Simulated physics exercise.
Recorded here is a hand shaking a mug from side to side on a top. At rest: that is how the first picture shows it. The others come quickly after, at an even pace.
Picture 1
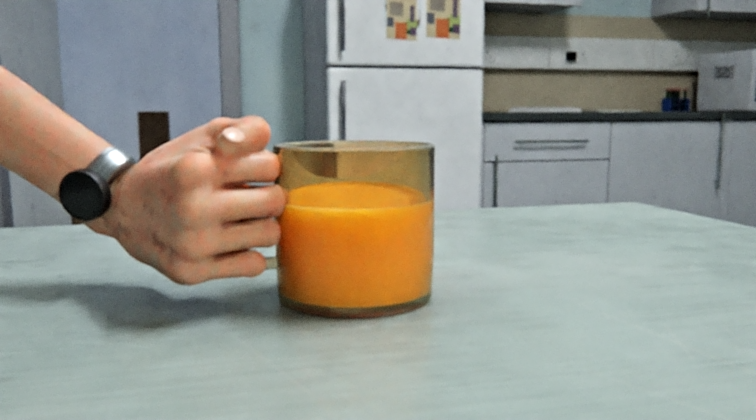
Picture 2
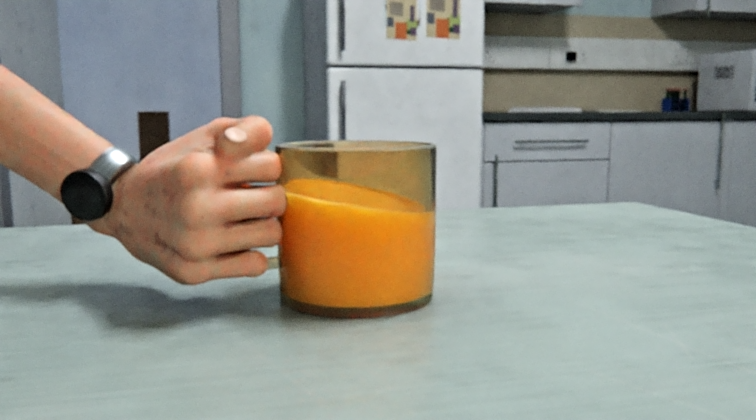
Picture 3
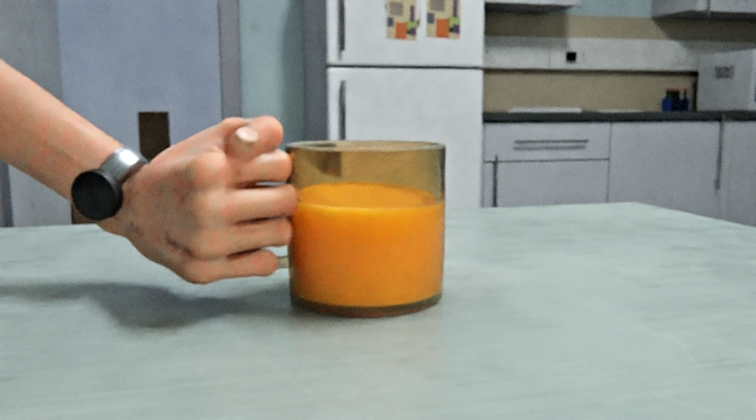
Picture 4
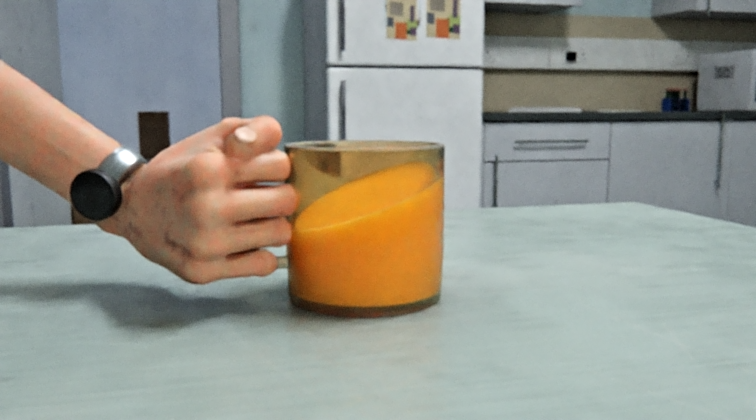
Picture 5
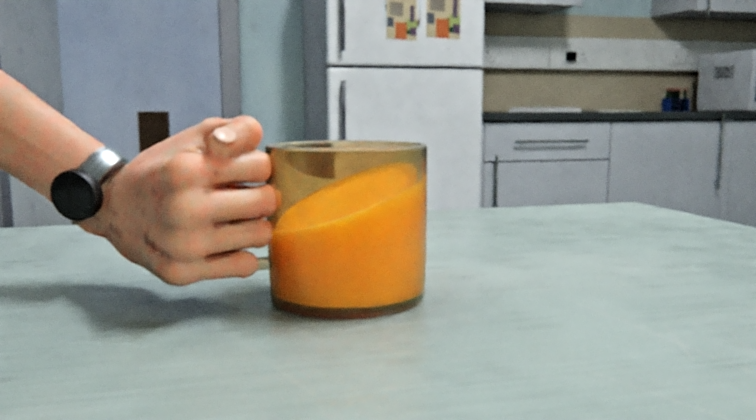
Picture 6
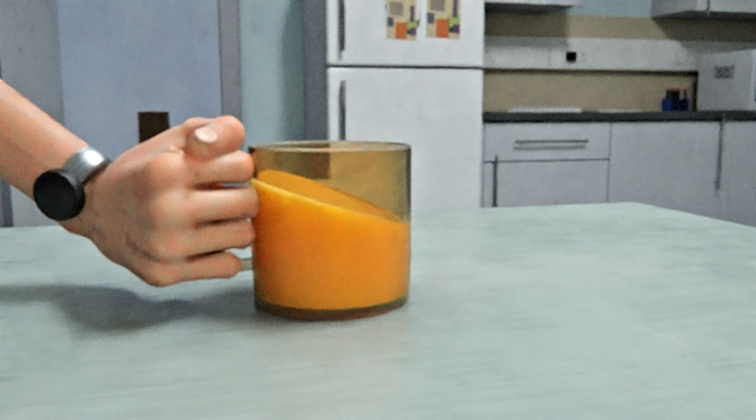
In a kitchen, a hand shakes a mug of orange liquid, sloshing it side to side.
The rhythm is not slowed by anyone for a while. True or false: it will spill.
True.
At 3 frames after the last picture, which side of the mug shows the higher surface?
Answer: On the right half.
A moment on, the highest wave so far goes over the rim.
When it is over, the highest wave so far goes over the rim; some is on the top.
